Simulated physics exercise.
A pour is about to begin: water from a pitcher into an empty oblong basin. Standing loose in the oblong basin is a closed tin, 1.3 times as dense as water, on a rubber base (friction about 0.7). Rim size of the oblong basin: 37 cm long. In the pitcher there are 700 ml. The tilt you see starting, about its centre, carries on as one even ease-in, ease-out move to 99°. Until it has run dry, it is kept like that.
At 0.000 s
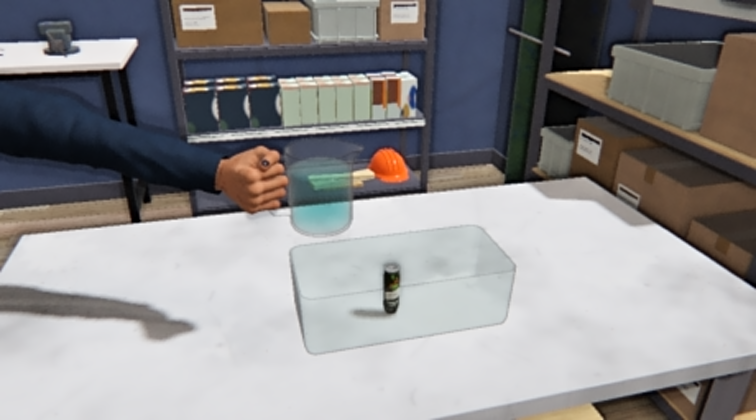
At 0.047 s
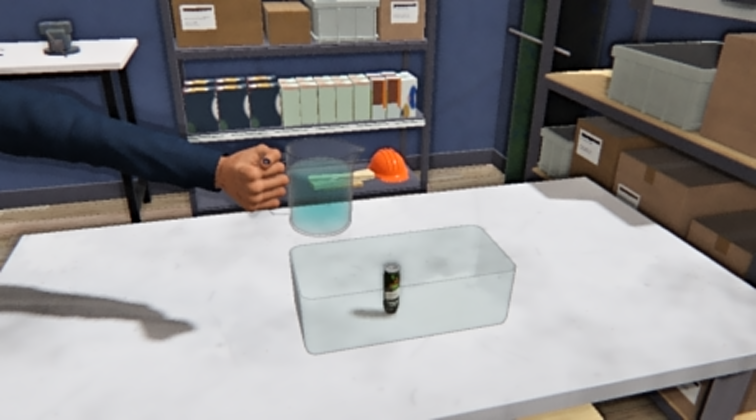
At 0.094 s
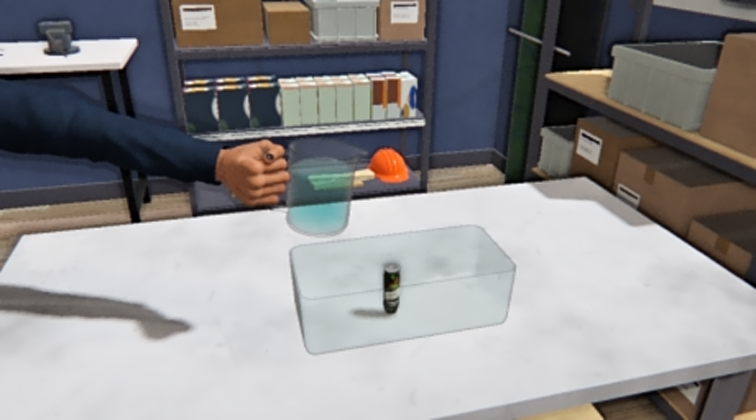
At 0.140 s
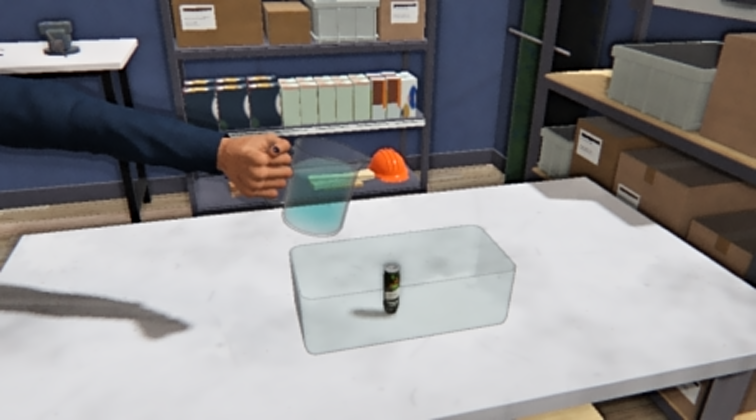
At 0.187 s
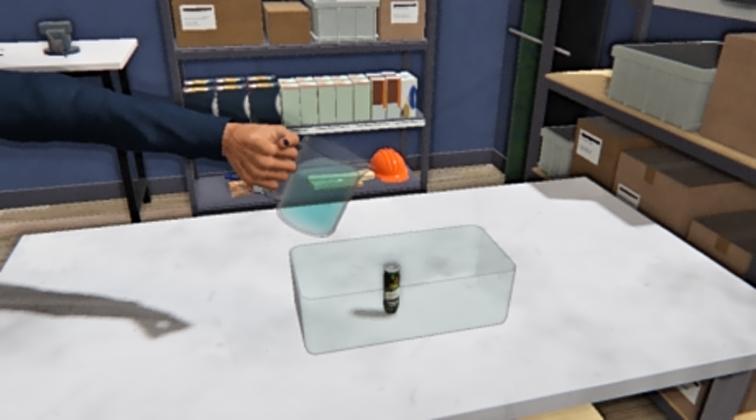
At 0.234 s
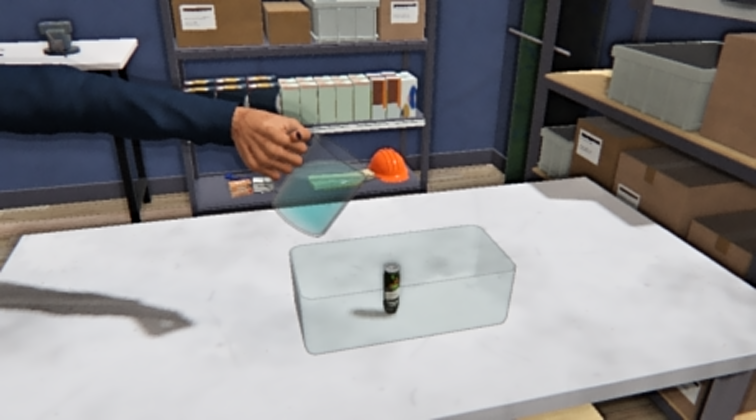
The footage shows a hand holding a pitcher of blue-green water above a clear oblong basin with a small dark tin standing inside; the hand gradually tilts the pitcher to the right, and the water shifts within it.
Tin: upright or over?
It stays on its base.
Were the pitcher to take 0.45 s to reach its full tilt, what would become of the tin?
Result: Tin upright.
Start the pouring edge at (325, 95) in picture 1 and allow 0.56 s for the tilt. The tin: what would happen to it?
Then it tips over.
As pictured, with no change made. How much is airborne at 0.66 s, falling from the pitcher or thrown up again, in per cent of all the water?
Near 20 in a hundred.
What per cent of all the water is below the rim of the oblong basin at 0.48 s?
I'd put it near 9 percent.
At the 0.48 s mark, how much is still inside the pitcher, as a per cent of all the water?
Still held: Roughly 66 % of the total.
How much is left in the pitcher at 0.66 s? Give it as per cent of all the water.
Some 26 per cent.
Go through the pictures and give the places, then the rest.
In the first frame, it leans 0°; its right rim is at (364, 146); the water meets the walls at (288, 170) and (349, 165); the oblong basin's rim runs from (294, 273) to (498, 246); the tin's top is at (392, 270).
In the second frame, it leans 2°; its right rim is at (365, 147); the water meets the walls at (288, 170) and (350, 165).
In the third frame, it leans 7°; its right rim is at (368, 151); the water meets the walls at (289, 169) and (352, 165).
In the fourth frame, it leans 14°; its right rim is at (372, 157); the water meets the walls at (291, 170) and (355, 166).
In the fifth frame, it leans 25°; its right rim is at (375, 166); the water meets the walls at (288, 181) and (359, 168).
In the sixth frame, it leans 37°; its right rim is at (377, 177); the water meets the walls at (282, 187) and (365, 170).
By 0.48 s the tilt is 94° and 67 per cent is still to pour; the tin stands where it began.
By 0.66 s the tilt is 99° and 25 per cent is still to pour; the tin stands where it began.
By 0.85 s the tilt is 99° and 8 per cent is still to pour; the tin stands where it began.
By 1.06 s the tilt is 99° and 2 per cent is still to pour; the tin stands where it began.
At rest the tin stands where it began.
